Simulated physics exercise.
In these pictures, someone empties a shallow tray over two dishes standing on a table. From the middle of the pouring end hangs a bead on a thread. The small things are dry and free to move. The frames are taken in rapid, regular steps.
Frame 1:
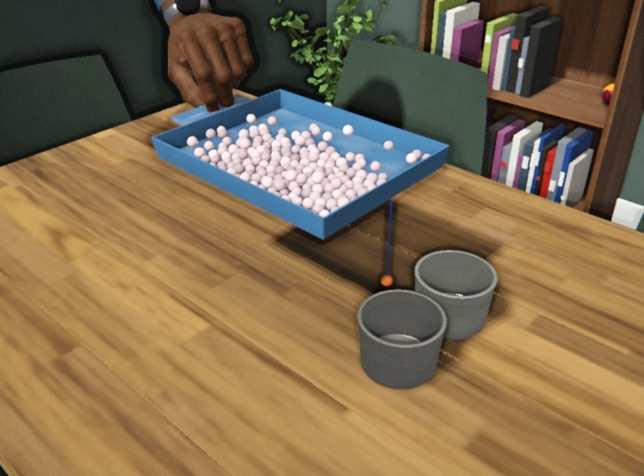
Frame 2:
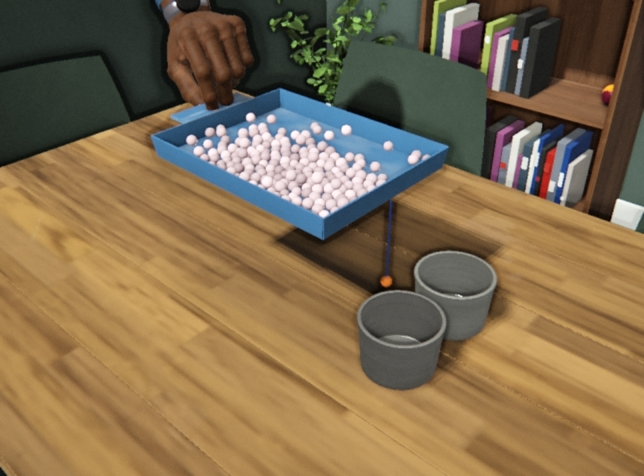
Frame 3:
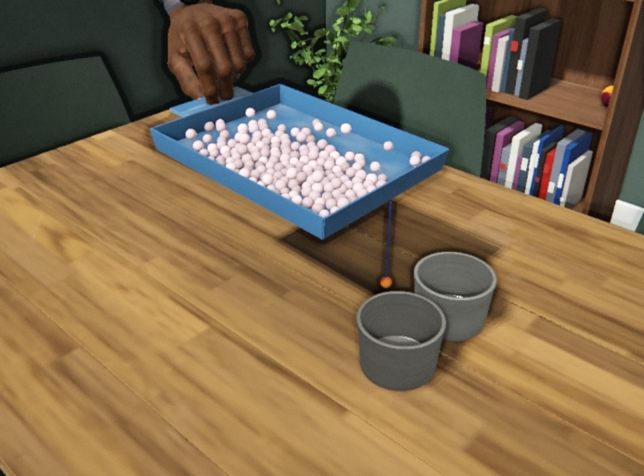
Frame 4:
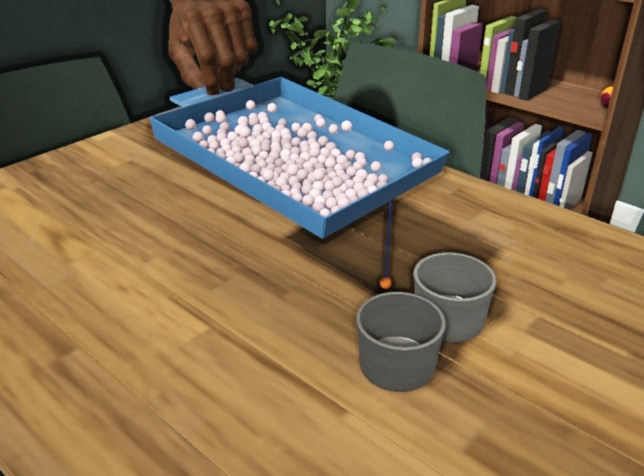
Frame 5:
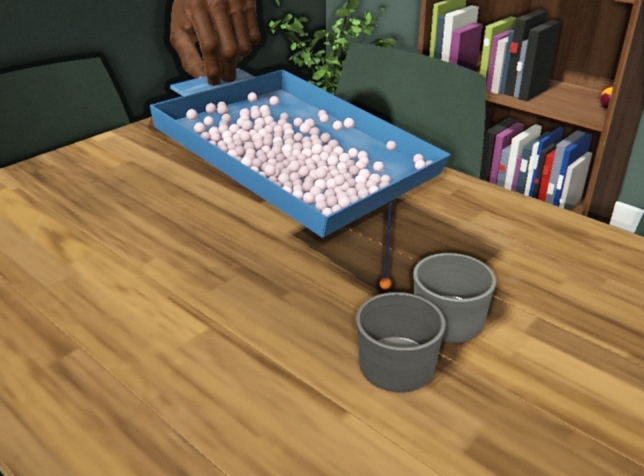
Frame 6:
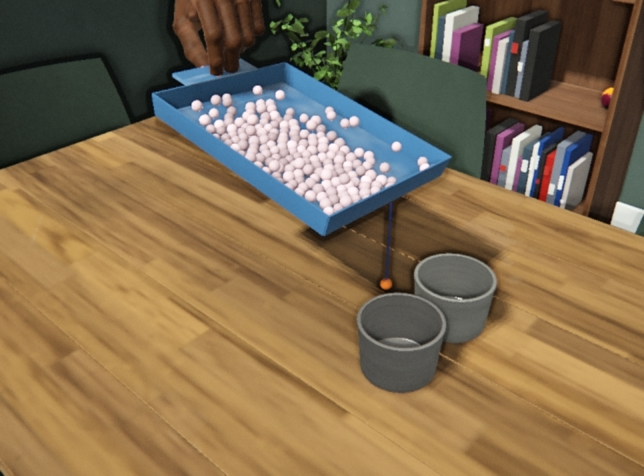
A dark-skinned hand lifts the back of a shallow blue tray heaped with small pale pink balls, seen from slightly above a wooden table in a room with green chairs, a plant and a bookshelf. Two grey dishes stand below, beside an orange bead hanging on a dark thread. The tray slants gradually and the balls shift slightly inside, while the camera stays still.
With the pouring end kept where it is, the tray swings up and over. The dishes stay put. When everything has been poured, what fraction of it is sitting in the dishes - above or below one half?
The greater share is going to end up in the dishes.
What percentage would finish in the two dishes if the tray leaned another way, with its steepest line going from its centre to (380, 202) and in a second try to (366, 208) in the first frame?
40 % and 30 %, roughly.
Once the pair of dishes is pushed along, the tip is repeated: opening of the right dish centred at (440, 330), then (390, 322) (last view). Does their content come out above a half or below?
A minority, then a minority.
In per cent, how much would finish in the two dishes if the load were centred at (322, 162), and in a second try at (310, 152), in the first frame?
80 % and 90 %.
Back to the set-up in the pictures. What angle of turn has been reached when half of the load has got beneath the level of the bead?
Angle reached: About 85°.
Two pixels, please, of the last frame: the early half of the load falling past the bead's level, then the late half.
Close to (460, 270), then close to (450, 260).
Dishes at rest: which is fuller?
That's going to be the right-positioned one.
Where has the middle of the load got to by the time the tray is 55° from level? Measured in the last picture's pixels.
The load is centred around (372, 141).
Shortly afterwards, tray tipped steeply; the whole lot on the tray.
Next, tray tipped right over; near a quarter on the tray; a little in the left dish; near half in the right dish; a little outside both; a little in the air.
Some moments later, tray tipped past a quarter turn; a little in the left dish; the bulk in the right dish; a little outside both.
In the end, tray tipped past a quarter turn; a little in the left dish; the bulk in the right dish; a little outside both.
